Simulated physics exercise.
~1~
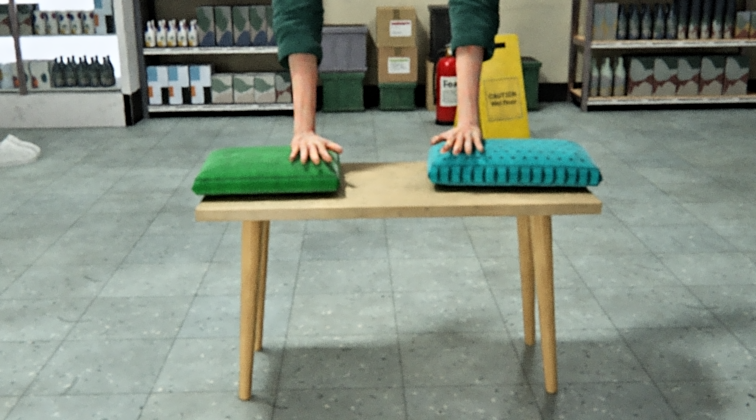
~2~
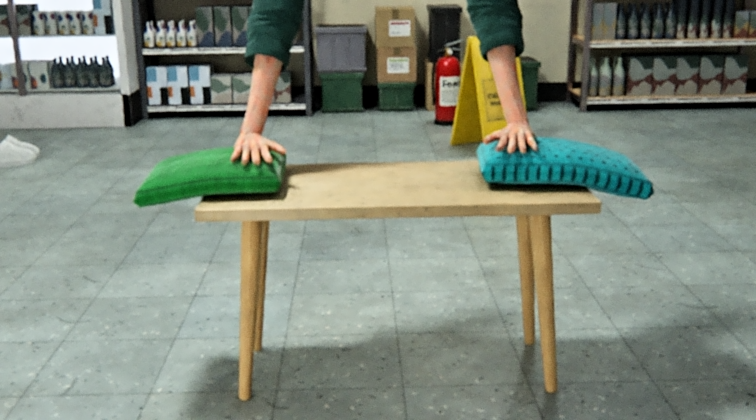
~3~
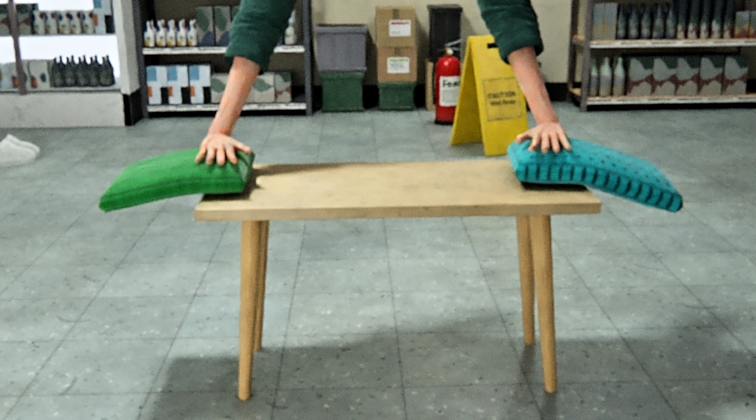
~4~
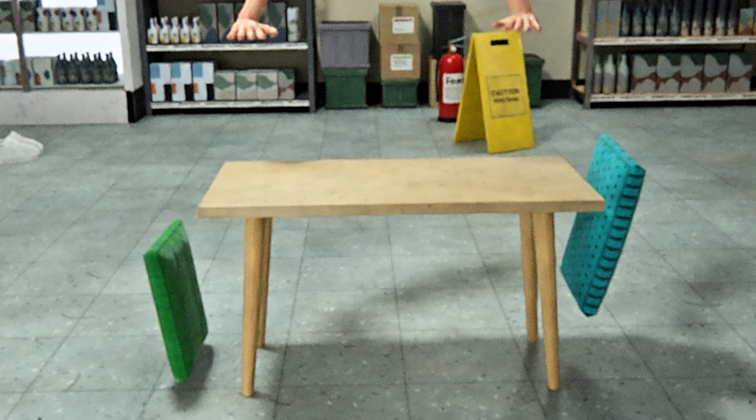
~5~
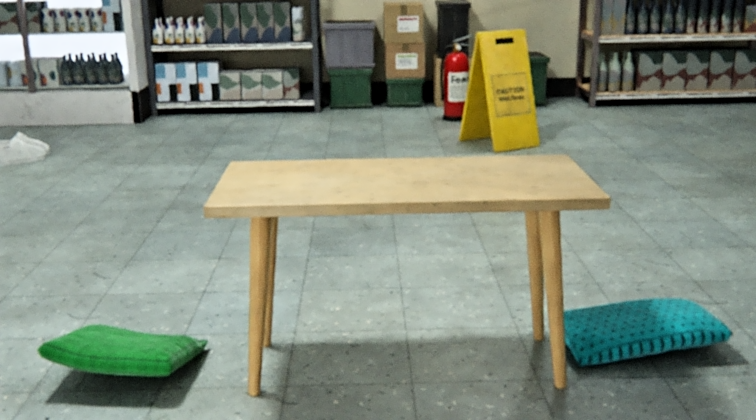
A green cushion-like bundle and a turquoise pillow rest on a pale wooden table, each under a hand of someone in dark green sleeves. The table stands on a grey tiled floor before store shelves, a red extinguisher and a yellow caution sign, seen from the front by a slightly swaying camera. The hands push the two apart, green to the left and turquoise to the right, until both droop over the ends. Then the hands lift away, and both soft things tip outwards and drop. They finish lying on the floor at either side of the bare table.
